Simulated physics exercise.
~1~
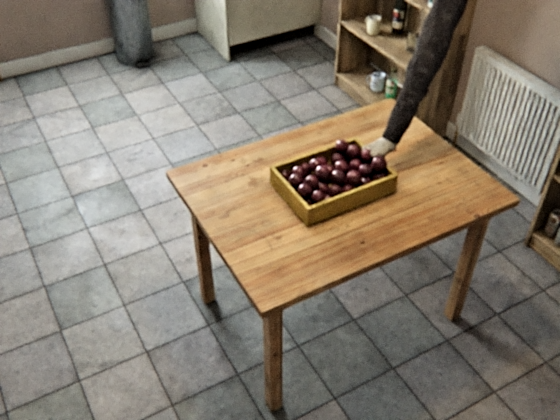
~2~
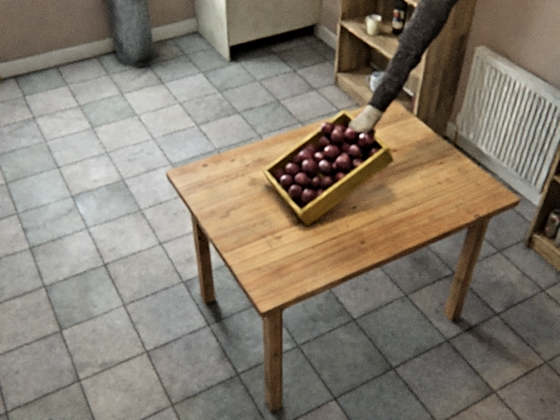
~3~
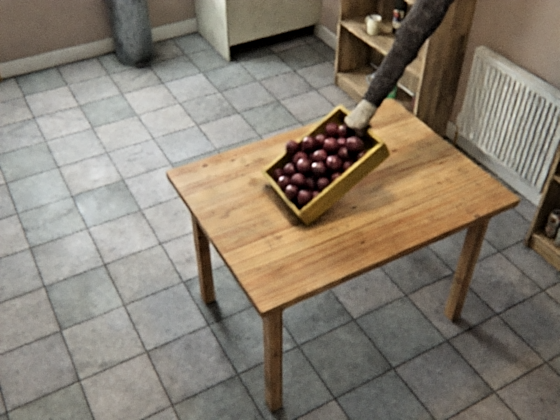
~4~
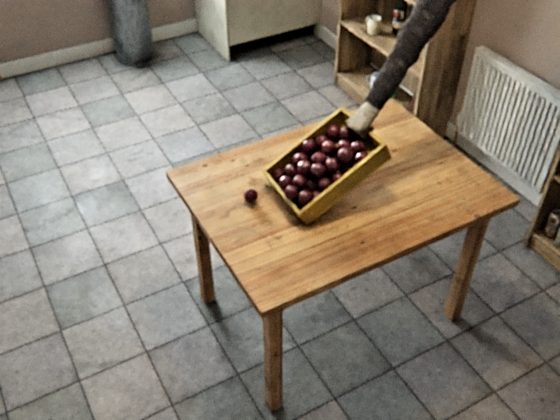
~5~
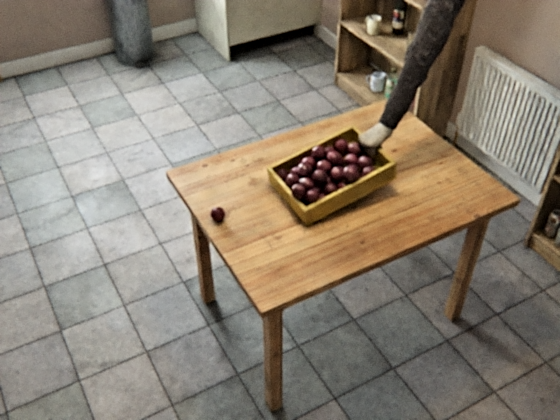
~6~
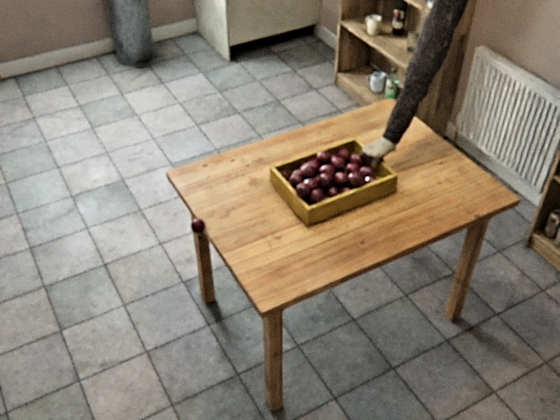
An arm reached over a wooden table and tipped a yellow box of red onions to the left, and one onion tumbled out. As the hand lowered the box flat again, the loose onion rolled left to the table's edge and went over.
